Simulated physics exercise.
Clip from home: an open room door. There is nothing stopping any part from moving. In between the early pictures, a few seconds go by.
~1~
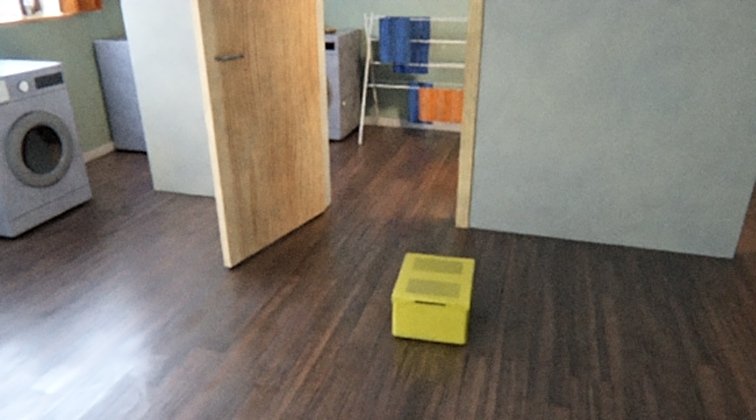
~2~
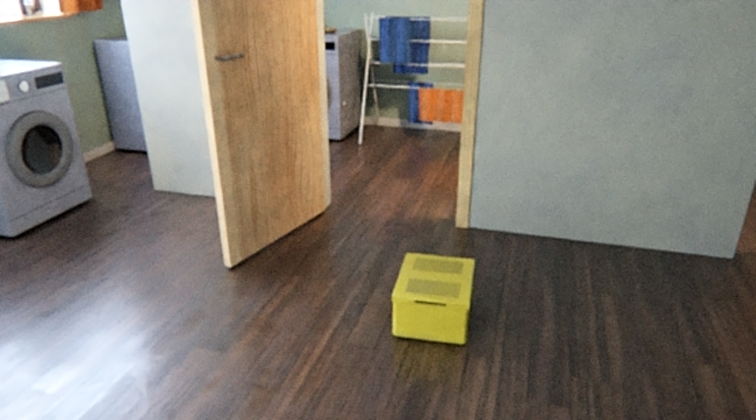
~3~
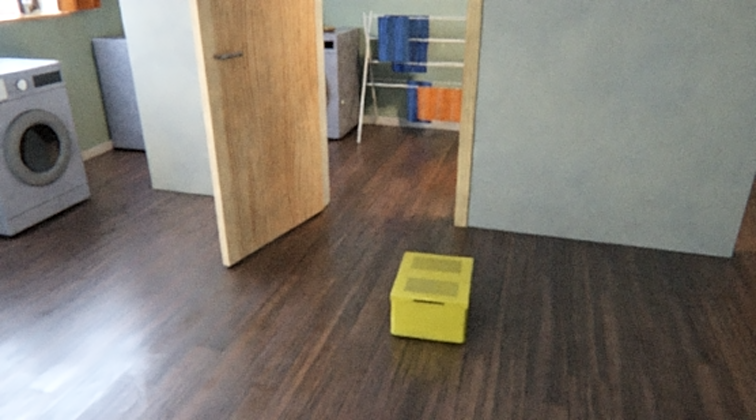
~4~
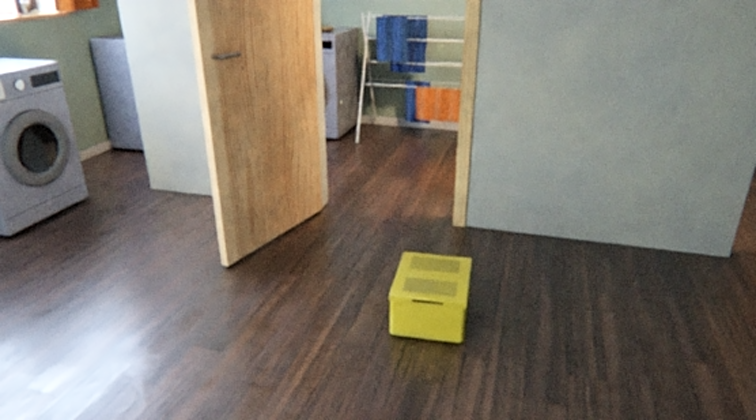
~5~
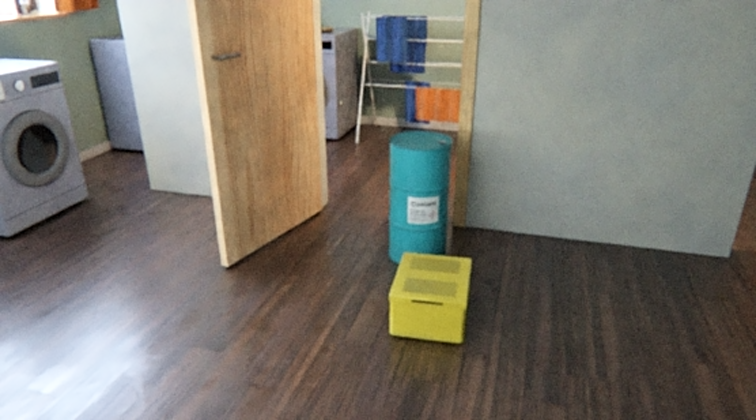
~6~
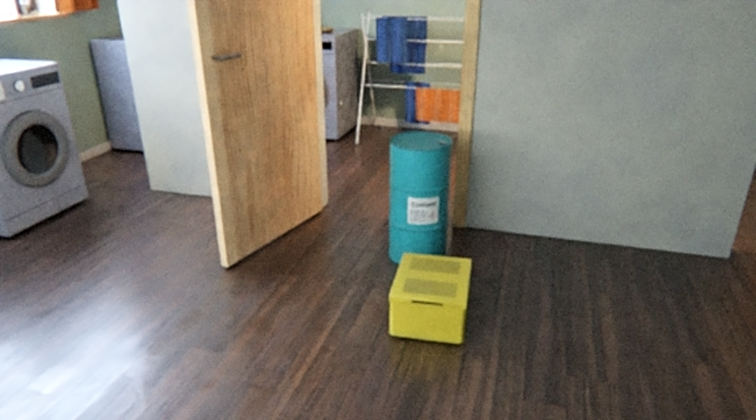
In a home with dark wooden floors, a door stood wide open and a yellow tote sat still on the floor, then a turquoise drum suddenly appeared behind it, and nothing else noticeably moved.
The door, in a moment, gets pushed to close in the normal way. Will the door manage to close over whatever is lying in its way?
Chances are the door will be thwarted.
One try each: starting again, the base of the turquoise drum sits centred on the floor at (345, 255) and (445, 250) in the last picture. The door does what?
First try: It gets caught partway; second try: It gets caught partway.
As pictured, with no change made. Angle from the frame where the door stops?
Some 40°.
Then, 0.60 s later than the last frame, open by 94°.
Then, 1.00 s later than the last frame, open by 78°.
Then, 1.40 s later than the last frame, open by 61°.
Then, 1.70 s later than the last frame, open by 47°.
When it is over, open by 40°; both as before. End places, in pixels of the last picture, turquoise drum near (420, 199).
